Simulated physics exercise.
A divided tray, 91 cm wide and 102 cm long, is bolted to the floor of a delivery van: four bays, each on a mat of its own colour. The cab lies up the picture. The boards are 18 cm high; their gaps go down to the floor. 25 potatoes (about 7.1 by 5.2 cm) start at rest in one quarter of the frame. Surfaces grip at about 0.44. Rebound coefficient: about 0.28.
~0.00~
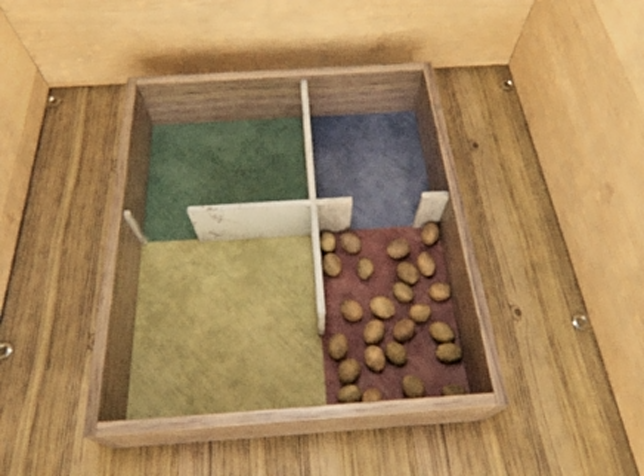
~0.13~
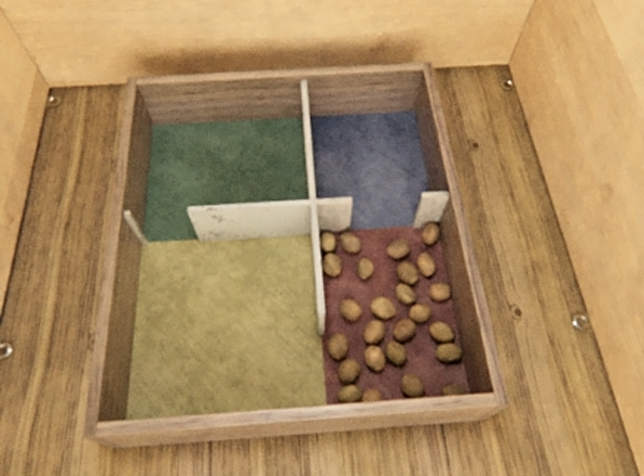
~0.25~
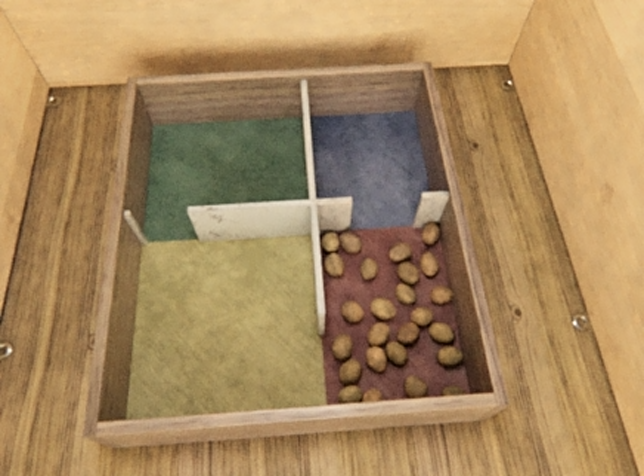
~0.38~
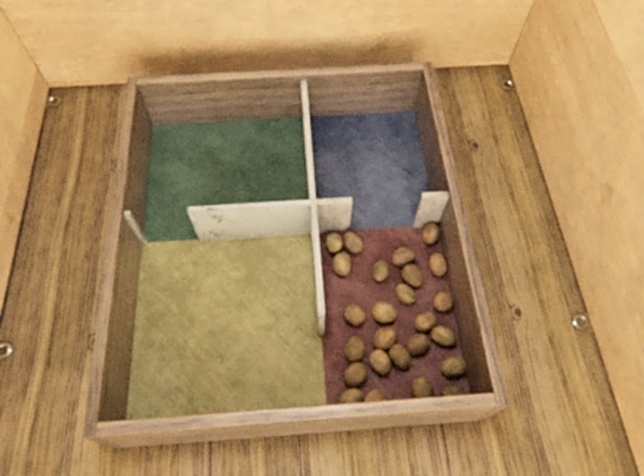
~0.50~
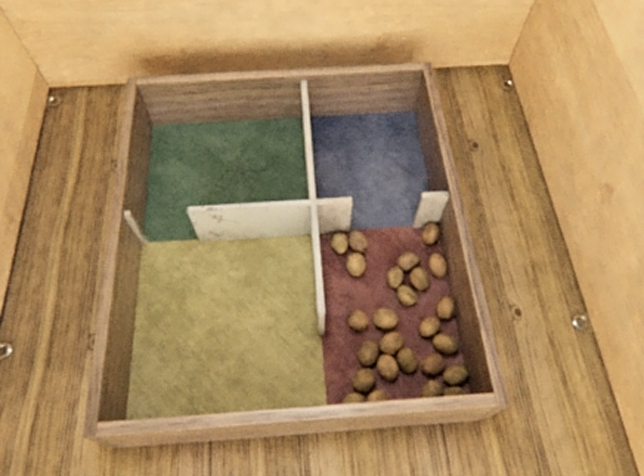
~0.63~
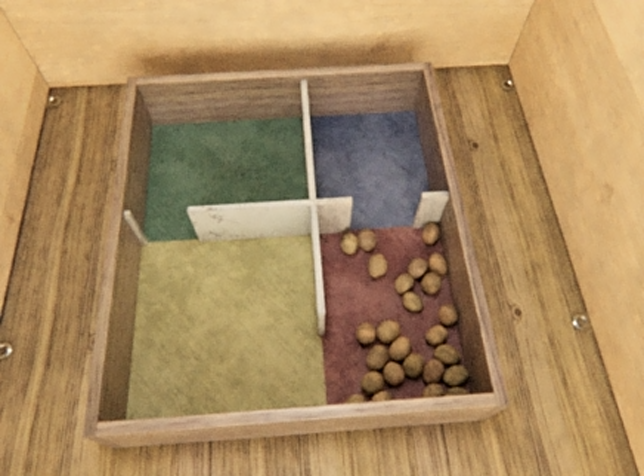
The video shows a wooden tray divided by white boards into green, blue, yellow and red bays, with brown potatoes scattered over the red one. The potatoes shift slightly to the right, some bunching closer together, while the tray stays still.
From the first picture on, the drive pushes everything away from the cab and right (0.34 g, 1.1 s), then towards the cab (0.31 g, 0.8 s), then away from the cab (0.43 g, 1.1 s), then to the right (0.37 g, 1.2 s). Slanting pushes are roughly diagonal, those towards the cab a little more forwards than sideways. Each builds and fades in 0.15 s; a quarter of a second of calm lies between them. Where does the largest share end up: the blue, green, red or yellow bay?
The red bay ends with the most.
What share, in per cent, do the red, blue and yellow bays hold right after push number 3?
Red 80, blue 10, yellow 10 per cent.
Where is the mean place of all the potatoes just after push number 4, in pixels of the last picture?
Around (400, 352).
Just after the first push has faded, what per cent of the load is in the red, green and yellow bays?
By then: Red 100, green 0, yellow 0 per cent.
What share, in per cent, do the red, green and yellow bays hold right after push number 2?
Red 80, green 0, yellow 0 per cent.
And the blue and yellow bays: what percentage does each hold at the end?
Blue 10, yellow 0 per cent.
After push 1 (1.34 s), 25 in the red bay.
After push 2 (2.39 s), 20 in the red bay and 5 in the blue bay.
After push 3 (3.74 s), 20 in the red bay, 2 in the blue bay and 3 in the yellow bay.
After push 4 (5.19 s), 22 in the red bay, 2 in the blue bay and 1 in the yellow bay.
Outcome (at 5.52 s), 22 in the red bay, 2 in the blue bay and 1 in the yellow bay.
